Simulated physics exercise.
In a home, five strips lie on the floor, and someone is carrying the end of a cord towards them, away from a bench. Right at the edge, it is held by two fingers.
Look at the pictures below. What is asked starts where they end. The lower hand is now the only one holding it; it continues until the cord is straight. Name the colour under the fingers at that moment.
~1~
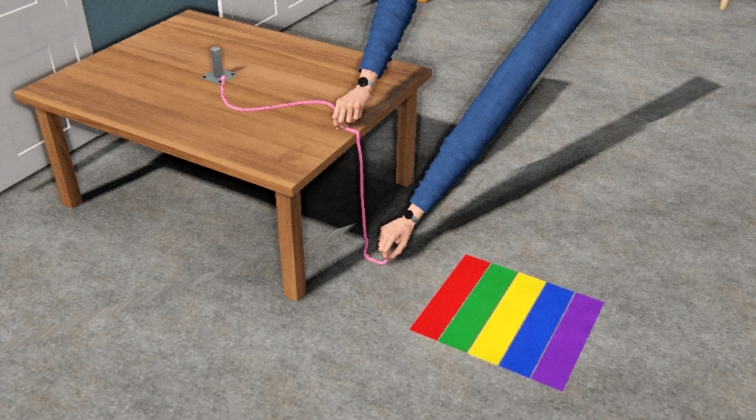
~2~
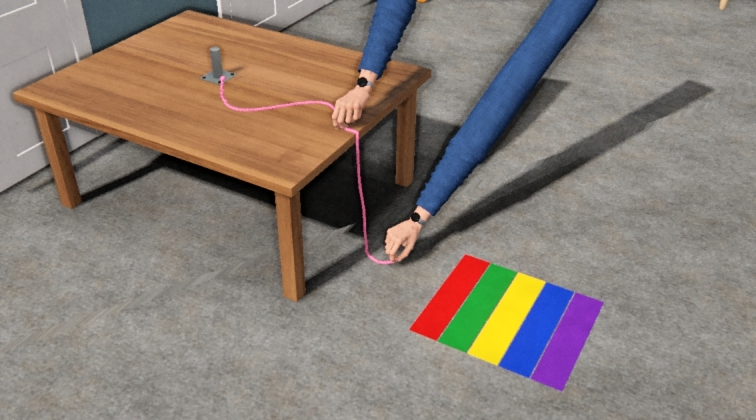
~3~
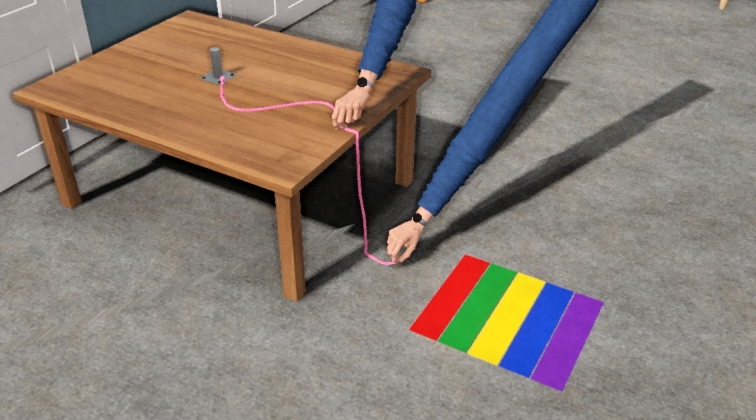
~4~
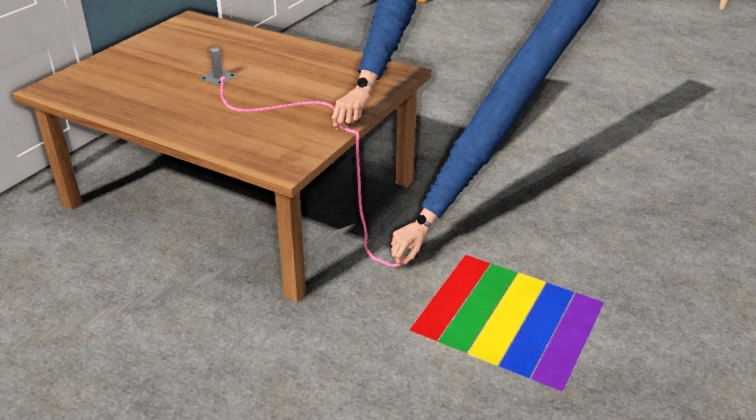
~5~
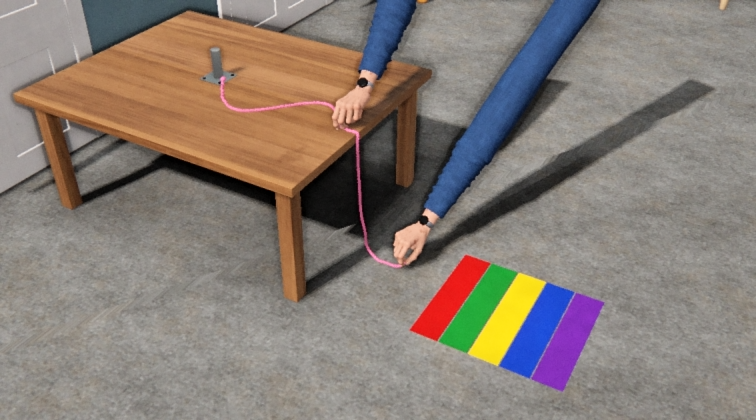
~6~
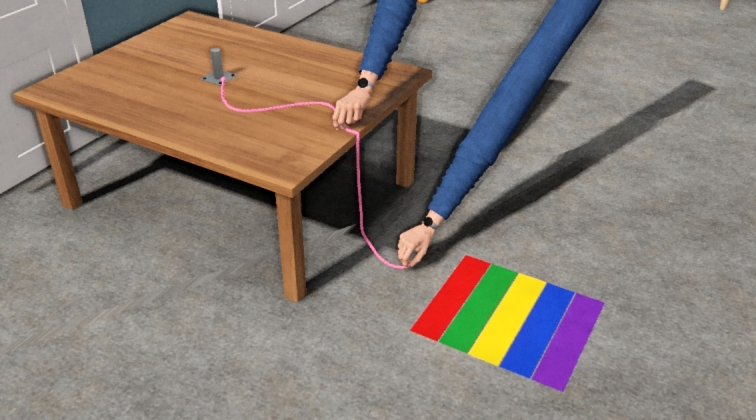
Blue.
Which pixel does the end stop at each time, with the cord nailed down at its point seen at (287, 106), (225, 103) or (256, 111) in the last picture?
Estimated pixels in sequence: (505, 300), (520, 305) and (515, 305).
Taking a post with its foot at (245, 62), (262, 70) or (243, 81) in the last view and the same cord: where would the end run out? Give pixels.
Roughly (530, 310), (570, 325) and (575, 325), try by try.
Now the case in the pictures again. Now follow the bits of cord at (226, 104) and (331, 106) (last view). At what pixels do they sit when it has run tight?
You'll find the first mark at (264, 95) and the second mark at (352, 129).
Soon after, end near (481, 291); over green.
After that, end near (522, 306); over yellow.
At the stop, end near (546, 315); over blue. The end stops over the blue strip.
